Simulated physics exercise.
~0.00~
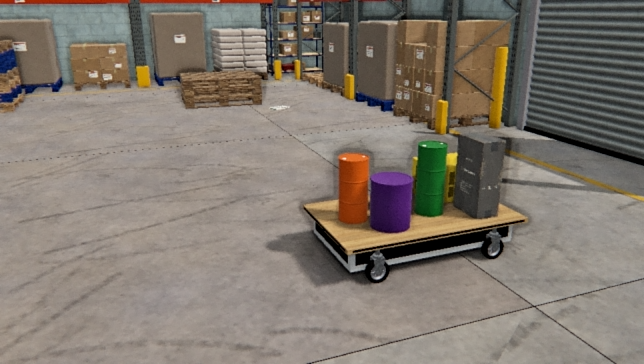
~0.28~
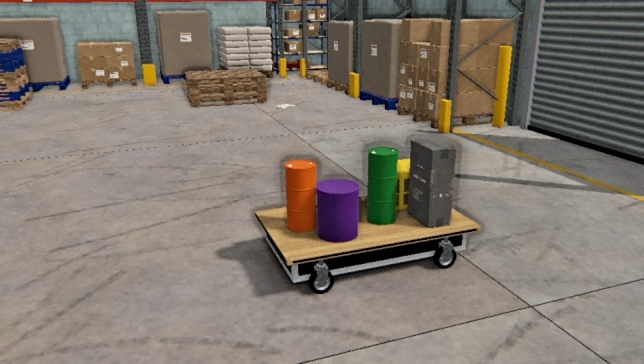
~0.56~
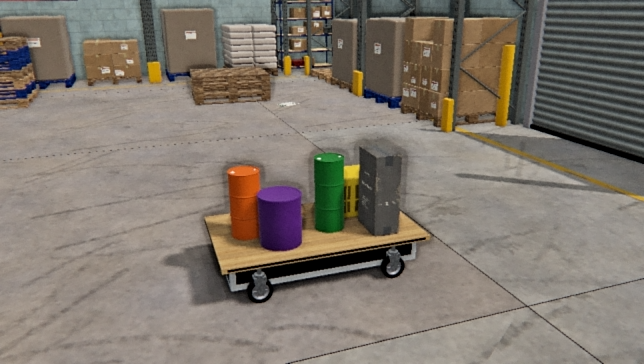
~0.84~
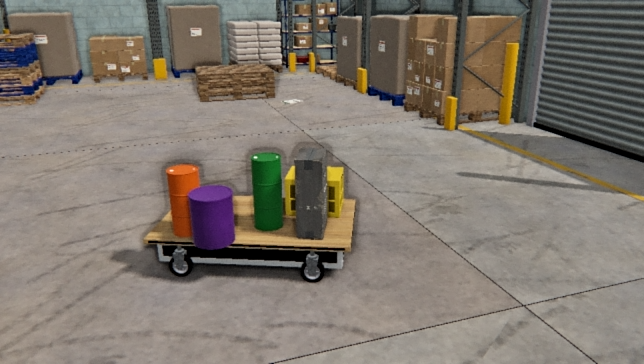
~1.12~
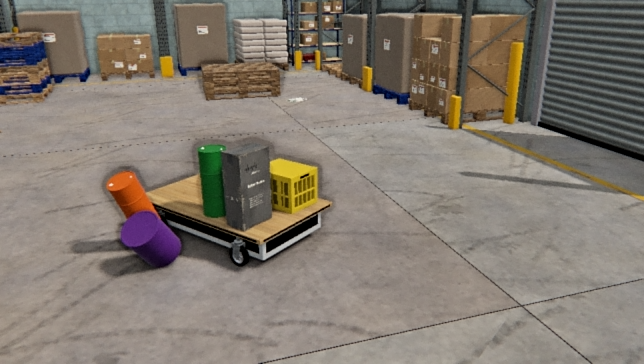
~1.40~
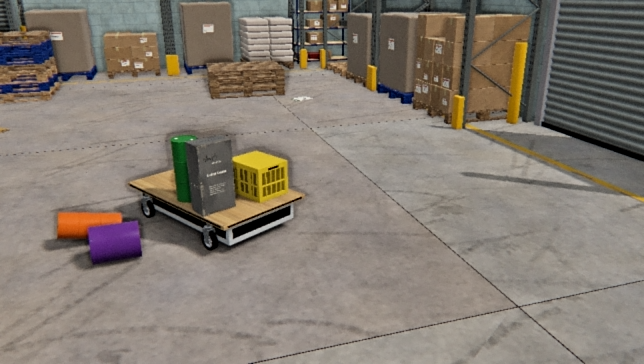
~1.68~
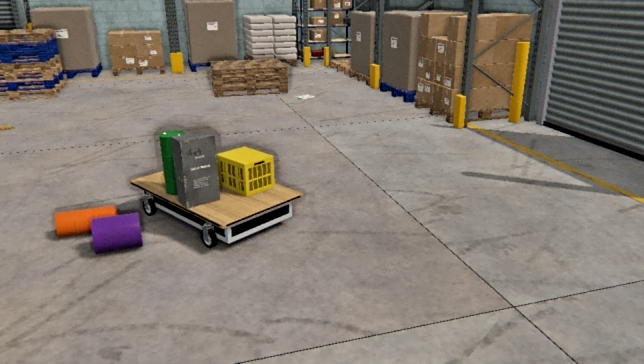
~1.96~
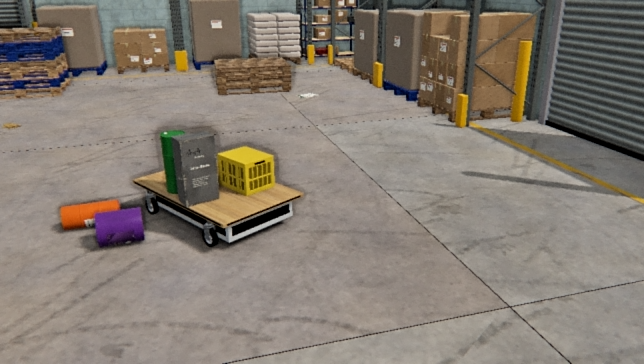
The clip opens on a flat wooden-decked cart in a warehouse, carrying an orange canister, a purple pail, a green canister, a grey box and a yellow crate. The cart rolls left across the concrete floor with everything upright. It then swings round in a turn, and the orange canister and purple pail lean and tumble off its left end. Both land on their sides on the floor while the cart turns a little further and comes to a stop. At the close, the green canister, grey box and yellow crate still stand on the deck, with the fallen pair lying beside it.
